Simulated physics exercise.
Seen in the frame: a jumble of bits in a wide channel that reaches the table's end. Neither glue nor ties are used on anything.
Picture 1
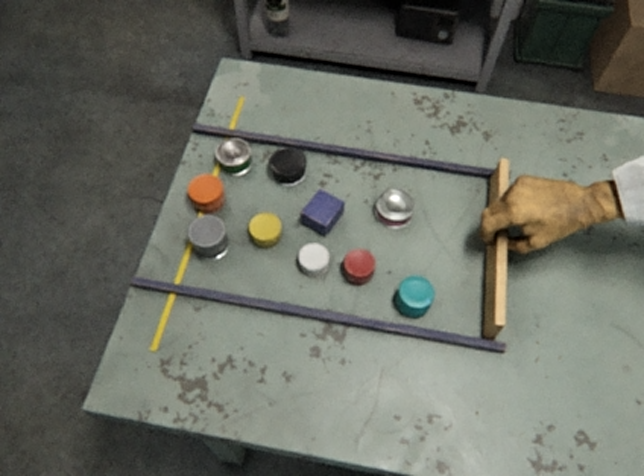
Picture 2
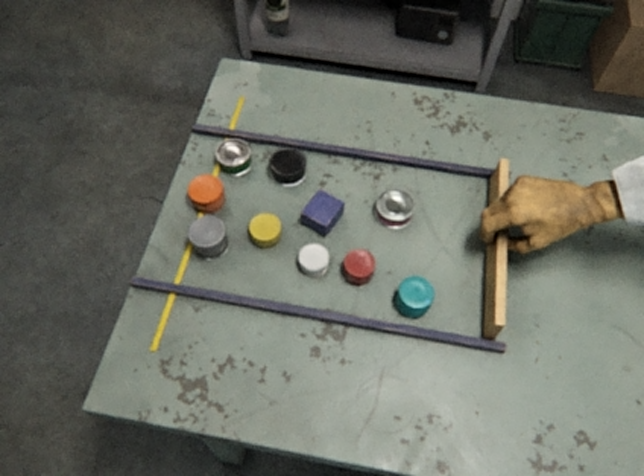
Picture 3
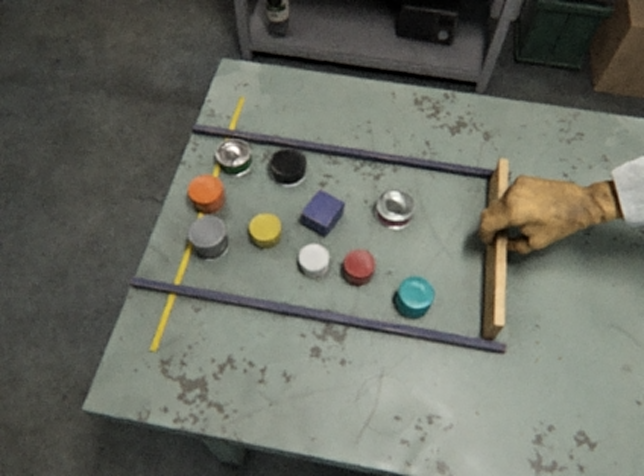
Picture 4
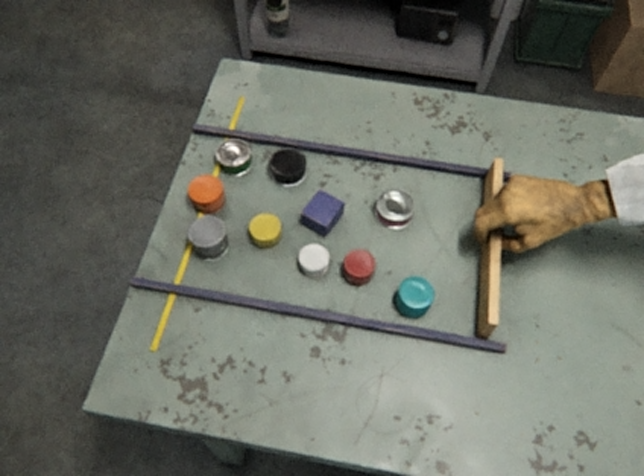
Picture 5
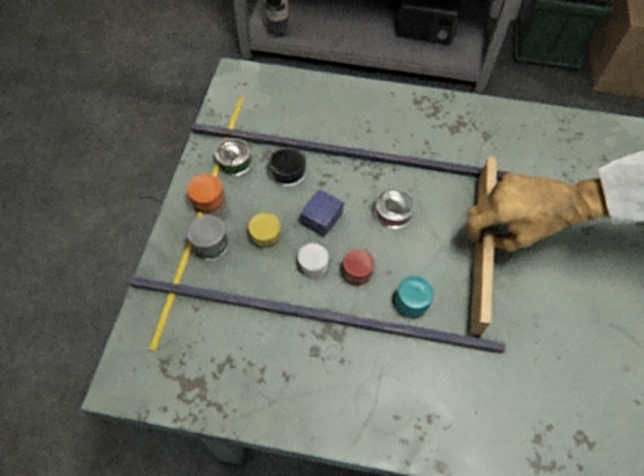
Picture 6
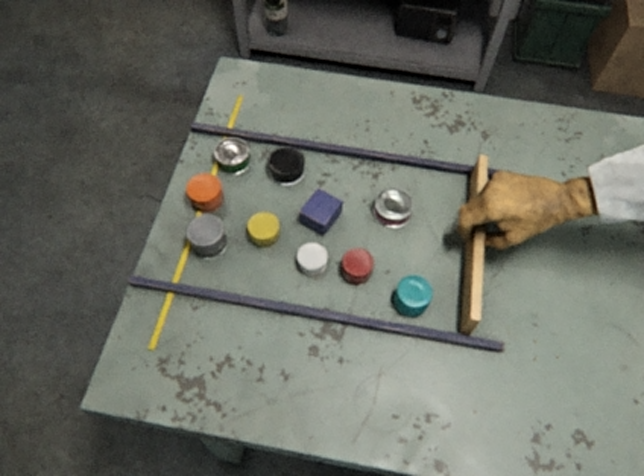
To begin with, a gloved hand holds a wooden board upright across the right end of a channel between two dark rails, with colourful round tins and a blue block scattered inside. The hand then slides the board slightly left, while the scattered pieces stay put, untouched.
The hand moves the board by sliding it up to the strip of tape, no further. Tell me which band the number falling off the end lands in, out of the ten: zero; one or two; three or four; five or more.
It lands in the three or four band.
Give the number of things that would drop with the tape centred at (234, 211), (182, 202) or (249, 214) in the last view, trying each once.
It would be 0, 5 and 0.
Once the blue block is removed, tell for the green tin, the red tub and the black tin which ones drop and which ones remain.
Green tin down; red tub still up; black tin still up.
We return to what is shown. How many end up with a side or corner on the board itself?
5 end up touching it.
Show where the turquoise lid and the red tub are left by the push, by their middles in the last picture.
Turquoise lid at about (161, 262), red tub at about (175, 231).
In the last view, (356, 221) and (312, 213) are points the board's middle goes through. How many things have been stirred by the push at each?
5 at one spot and 7 at the other.
Soon after, none off yet; orange tub at rest near (205, 193); green tin at rest near (233, 156); grey pot at rest near (208, 237).
After that, none off yet; orange tub at rest near (205, 193); green tin at rest near (233, 156); grey pot moving near (204, 238).
In the end, the number that fall off is three or four; gone, grey pot, green tin and orange tub.
